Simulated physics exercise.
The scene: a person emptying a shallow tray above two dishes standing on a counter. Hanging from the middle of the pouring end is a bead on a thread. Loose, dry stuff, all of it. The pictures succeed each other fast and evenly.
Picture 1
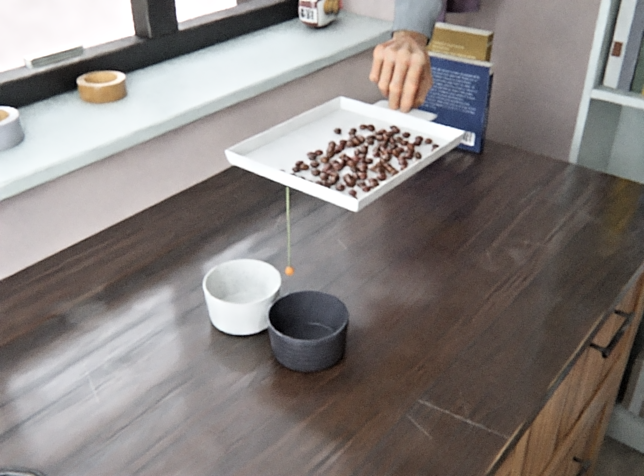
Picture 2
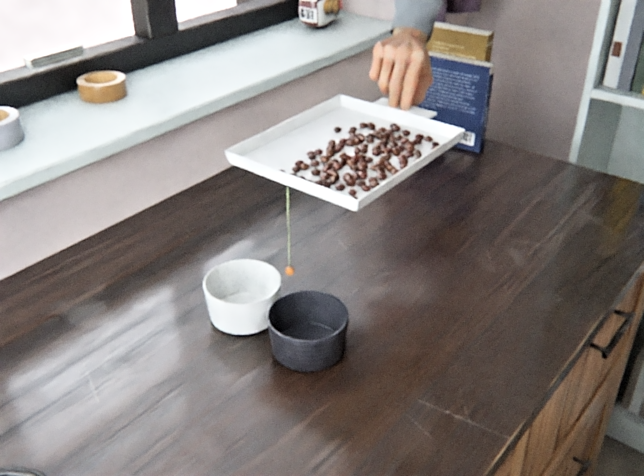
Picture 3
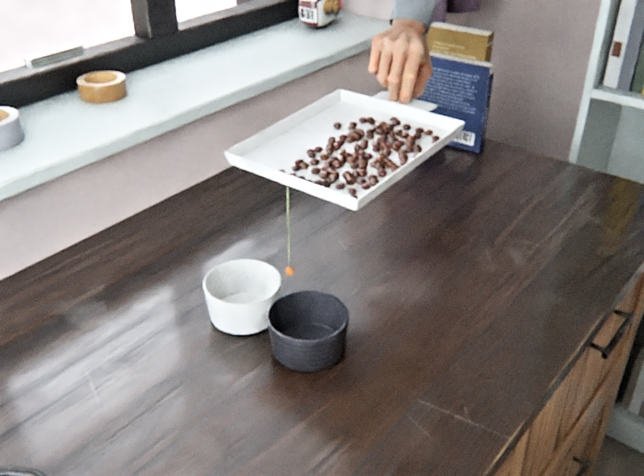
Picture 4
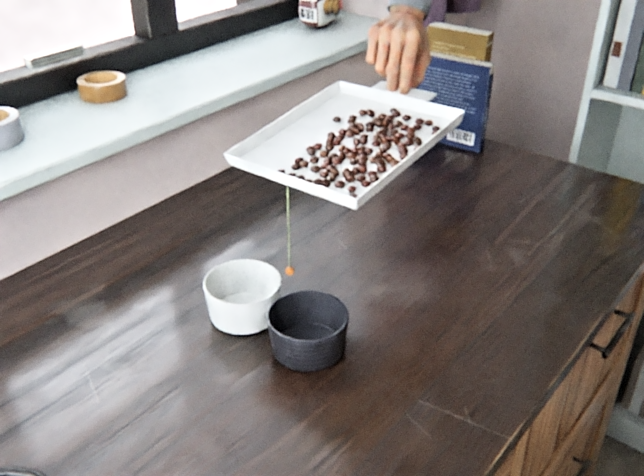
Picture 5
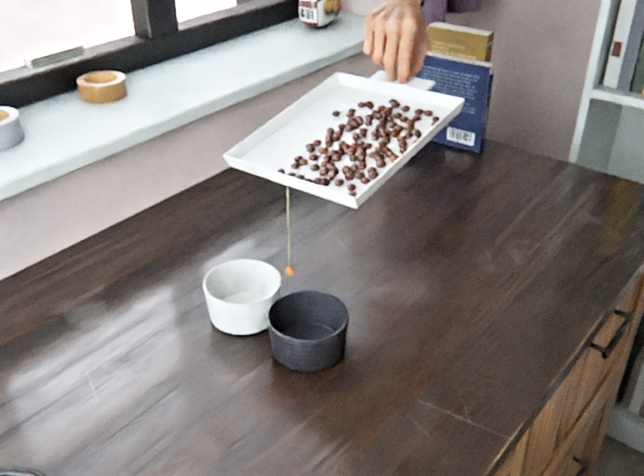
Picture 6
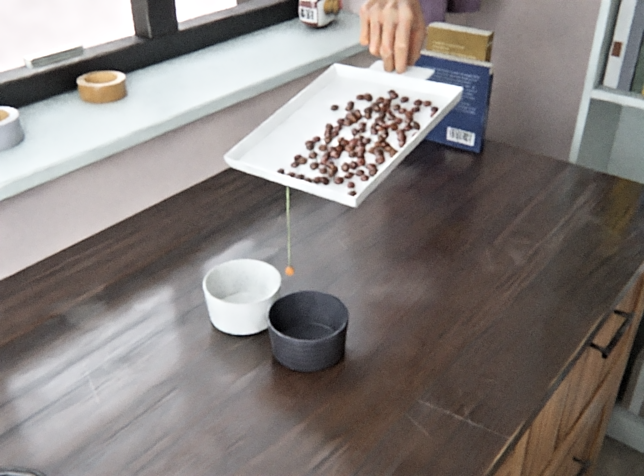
White tray of small brown pieces tilting gradually toward its left corner as a hand raises the far end above two bowls.
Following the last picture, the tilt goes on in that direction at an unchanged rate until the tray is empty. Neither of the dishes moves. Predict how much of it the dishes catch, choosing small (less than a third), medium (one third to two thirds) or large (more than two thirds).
The catch is large, more than two thirds.
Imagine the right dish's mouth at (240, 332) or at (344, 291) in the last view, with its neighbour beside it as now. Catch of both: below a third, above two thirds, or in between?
Try one: Under a third. Try two: Under a third.
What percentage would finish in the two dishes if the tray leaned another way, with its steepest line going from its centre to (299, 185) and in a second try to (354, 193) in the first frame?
Lab note: Try 1 = 90 %, try 2 = 20 %.
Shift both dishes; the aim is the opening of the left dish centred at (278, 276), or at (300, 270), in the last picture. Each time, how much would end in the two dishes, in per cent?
Trial 1 near 30 percent, trial 2 near 0 percent.
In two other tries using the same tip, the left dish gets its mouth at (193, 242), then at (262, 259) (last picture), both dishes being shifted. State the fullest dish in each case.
On the first try it would be the one to the right, on the second the one to the left.
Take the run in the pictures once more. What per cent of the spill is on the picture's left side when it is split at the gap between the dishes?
I'd say some 90 in a hundred.
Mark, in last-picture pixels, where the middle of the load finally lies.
Once nothing moves, the middle sits near (242, 307).
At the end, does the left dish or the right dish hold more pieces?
More ends up in the one on the left.
Soon after the last picture, tray tipped steeply; nearly all on the tray; a stray few in the air.
A little later, tray tipped past a quarter turn; about a quarter on the tray; a stray few in the right dish; about a third in the left dish; a small part outside both; about a third in the air.
Later still, tray tipped past a quarter turn; a small part in the right dish; about two thirds in the left dish; about a quarter outside both.
At rest, tray tipped past a quarter turn; a small part in the right dish; about two thirds in the left dish; about a quarter outside both.
